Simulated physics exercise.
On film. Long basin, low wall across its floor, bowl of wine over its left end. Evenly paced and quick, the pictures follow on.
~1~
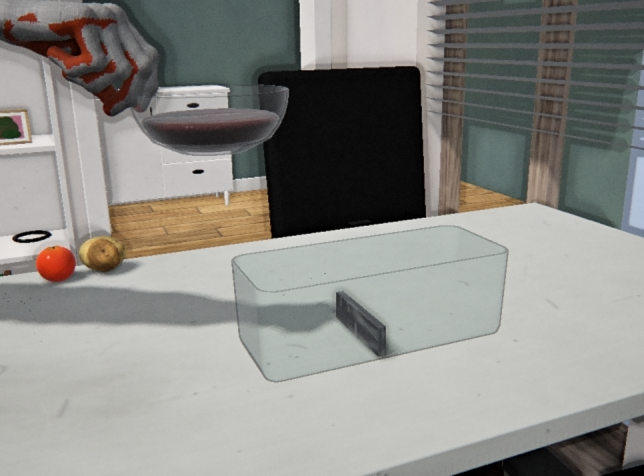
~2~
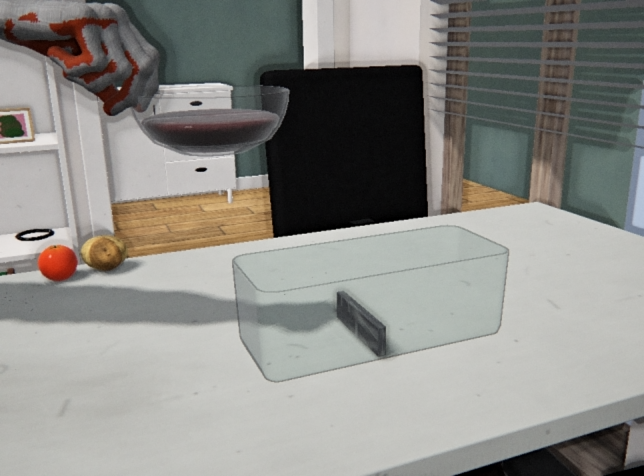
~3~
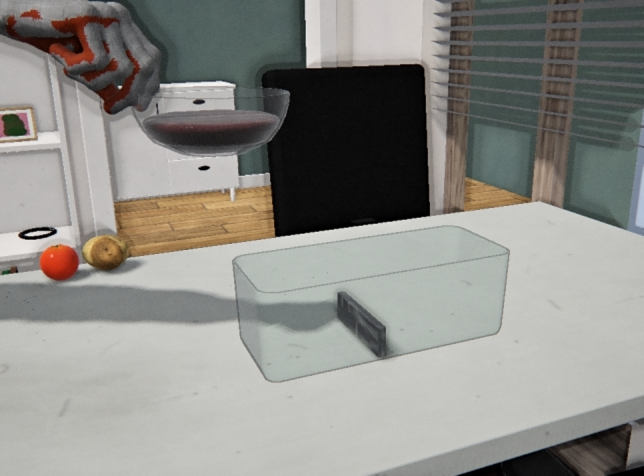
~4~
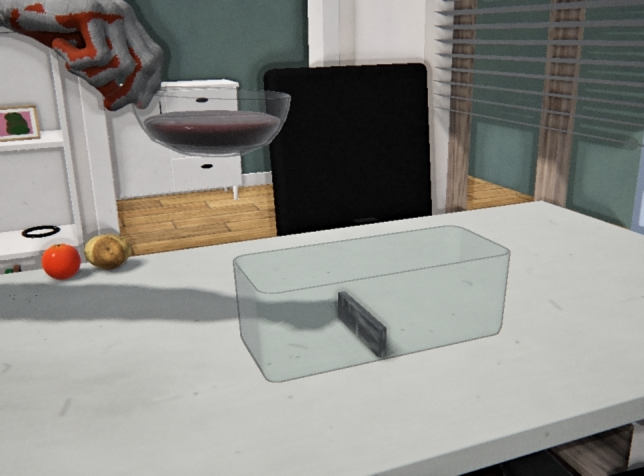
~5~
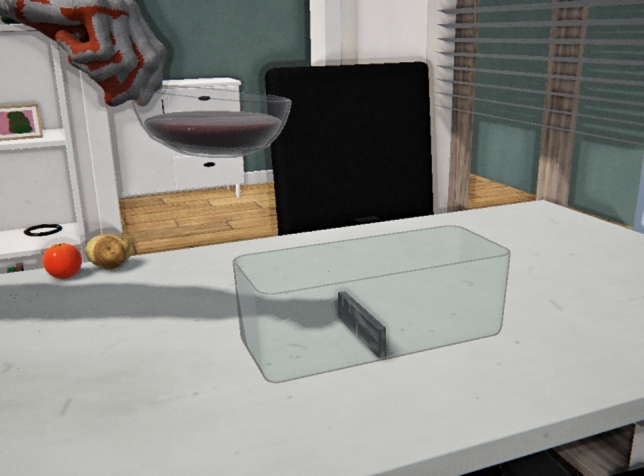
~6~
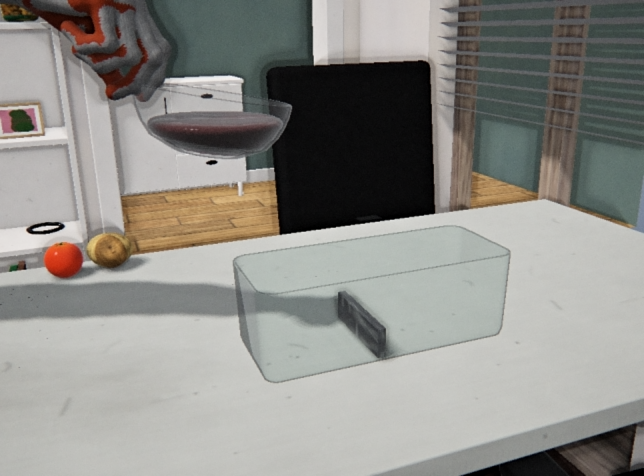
A gloved hand slowly tilts a clear bowl of wine slightly rightward above a long basin.
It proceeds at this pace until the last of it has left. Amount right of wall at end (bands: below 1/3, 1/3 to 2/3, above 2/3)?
Falls short of a third.
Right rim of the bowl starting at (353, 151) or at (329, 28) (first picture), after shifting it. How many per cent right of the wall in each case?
About 80 % the first time, about 75 % the second.
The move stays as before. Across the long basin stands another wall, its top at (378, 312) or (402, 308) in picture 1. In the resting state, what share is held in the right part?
Well, it's close to 10 per cent for the first one, then 10 per cent for the other.
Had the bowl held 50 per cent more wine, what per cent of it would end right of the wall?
25 in a hundred.
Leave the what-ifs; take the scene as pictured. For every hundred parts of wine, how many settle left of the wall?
Share approx. 95 %.
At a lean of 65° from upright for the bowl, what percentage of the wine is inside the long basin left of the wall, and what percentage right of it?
Left 20 per cent, right 0 per cent.
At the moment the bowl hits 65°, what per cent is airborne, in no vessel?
About 40 %.
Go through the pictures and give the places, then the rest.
In the first picture, it leans 0°; its right rim is at (283, 89); the wine meets the walls at (140, 121) and (275, 112); the long basin's rim runs from (244, 276) to (481, 238); the wall's top is at (359, 309).
In the second picture, it leans 0°; its right rim is at (283, 90); the wine meets the walls at (140, 121) and (275, 113).
In the third picture, it leans 2°; its right rim is at (284, 93); the wine meets the walls at (141, 122) and (275, 114).
In the fourth picture, it leans 4°; its right rim is at (285, 96); the wine meets the walls at (142, 121) and (277, 116).
In the fifth picture, it leans 7°; its right rim is at (286, 101); the wine meets the walls at (143, 121) and (278, 117).
In the sixth picture, it leans 11°; its right rim is at (287, 106); the wine meets the walls at (146, 122) and (279, 117).
A moment on, the bowl is tipped part way and 41 per cent is still to pour, 19 is left of the wall and 0 right of it.
Next, the bowl is tipped right over and 0 per cent is still to pour, 93 is left of the wall and 2 right of it.
Then the bowl is tipped right over and 0 per cent is still to pour, 95 is left of the wall and 3 right of it.
Later the bowl is tipped right over and 0 per cent is still to pour, 95 is left of the wall and 3 right of it.
In the end 95 per cent lies left of the wall, 3 right of it and 2 outside.
